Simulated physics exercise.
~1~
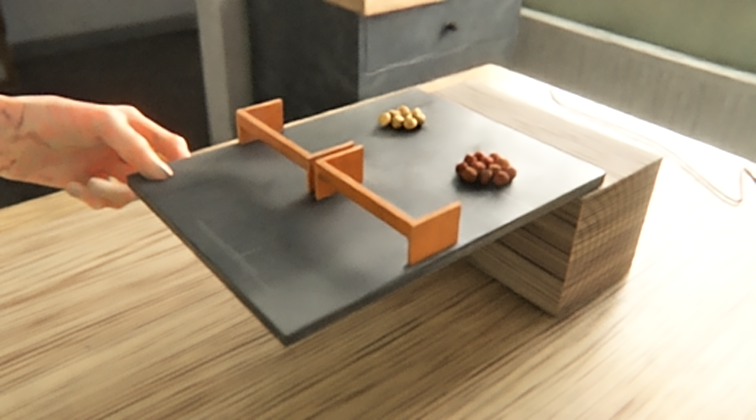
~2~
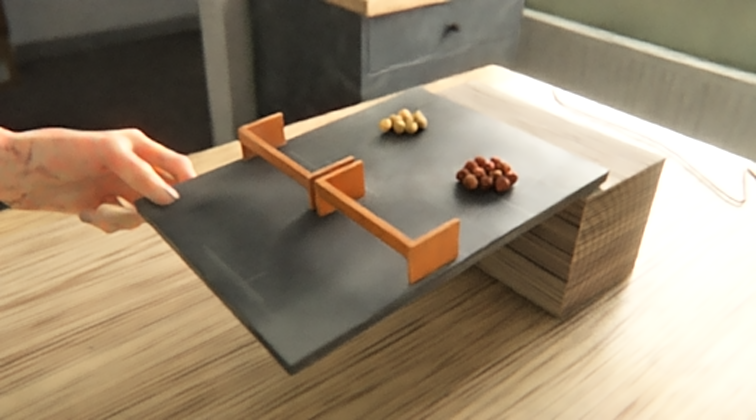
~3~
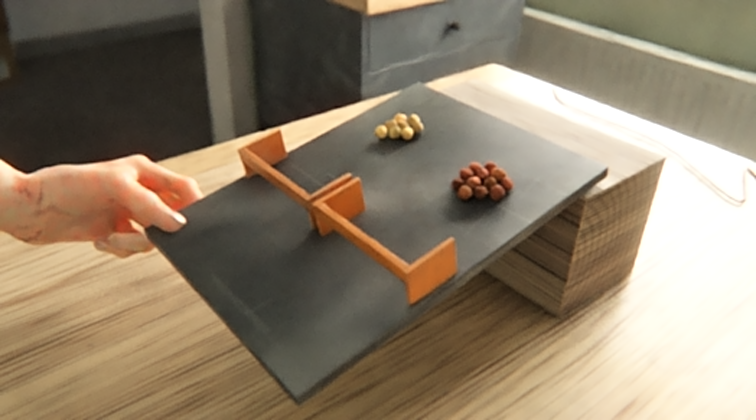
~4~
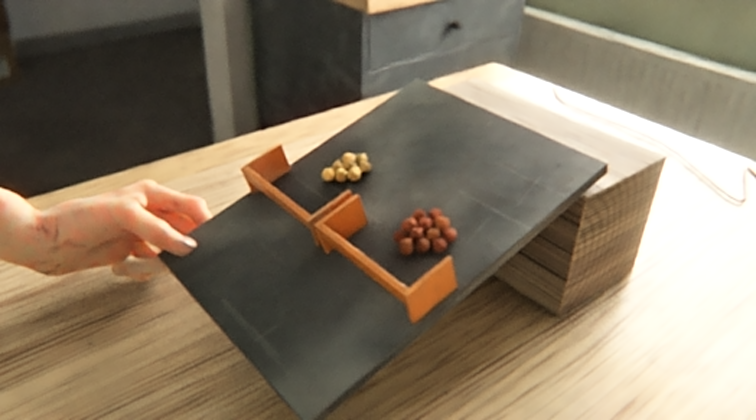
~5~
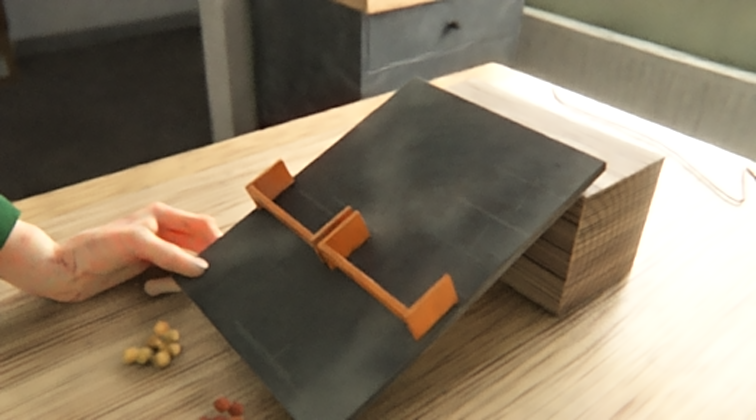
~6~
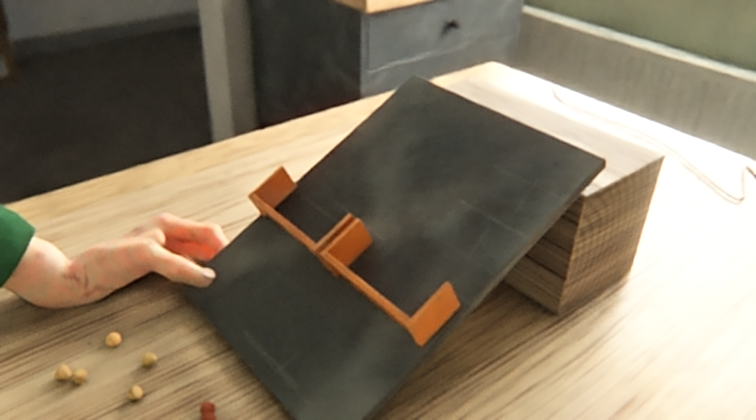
A hand lowered one end of a dark board propped on a wooden block, tilting it until the yellowish and reddish-brown clusters of little balls slid down, slipped under the orange barriers and spilled off onto the wooden surface, leaving the board sloping and empty behind them.
